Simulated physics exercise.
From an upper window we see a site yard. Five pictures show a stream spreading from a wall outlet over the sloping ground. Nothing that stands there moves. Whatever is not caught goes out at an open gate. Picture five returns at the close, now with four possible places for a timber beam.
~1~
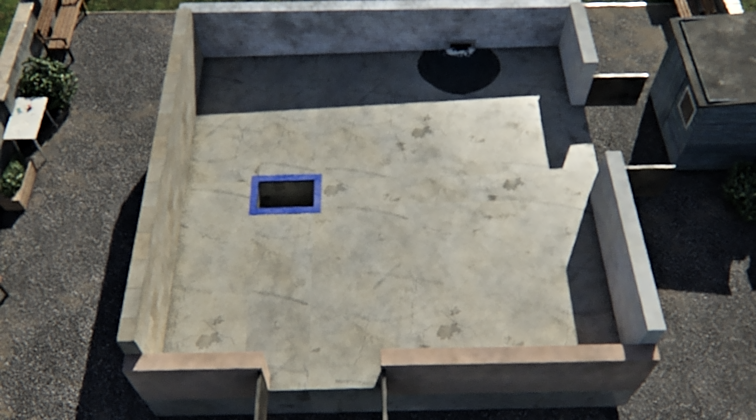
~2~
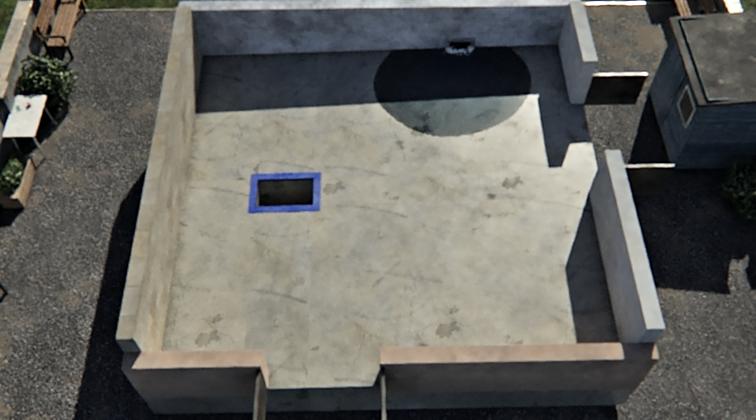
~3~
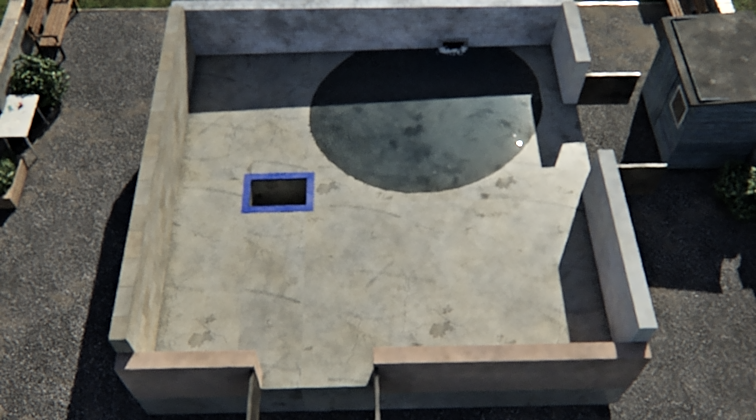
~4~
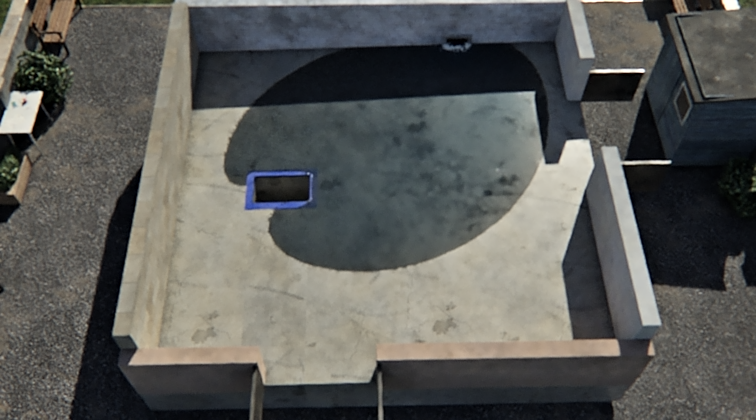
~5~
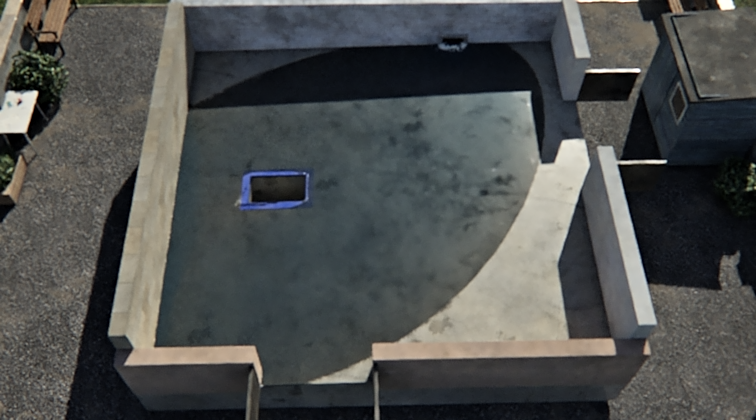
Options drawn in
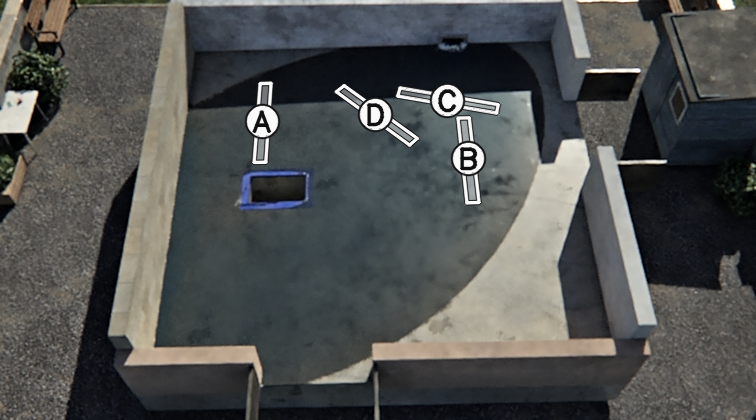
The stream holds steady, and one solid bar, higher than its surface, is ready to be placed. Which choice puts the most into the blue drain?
A works best here.
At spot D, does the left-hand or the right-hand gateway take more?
The left gate.
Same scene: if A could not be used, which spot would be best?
Here it is spot B.
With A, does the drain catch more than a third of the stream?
Yes, it does.
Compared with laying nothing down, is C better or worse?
Worse.
In white, A from (259, 162) to (265, 83); B from (472, 202) to (463, 117); C from (398, 92) to (497, 108); D from (340, 88) to (413, 141).
For spot A, about 49 % of the stream goes into the blue drain, about 47 % out by the gates.
For spot B, about 35 % of the stream goes into the blue drain, about 62 % out by the gates.
For spot C, about 22 % of the stream goes into the blue drain, about 75 % out by the gates.
For spot D, about 24 % of the stream goes into the blue drain, about 75 % out by the gates.
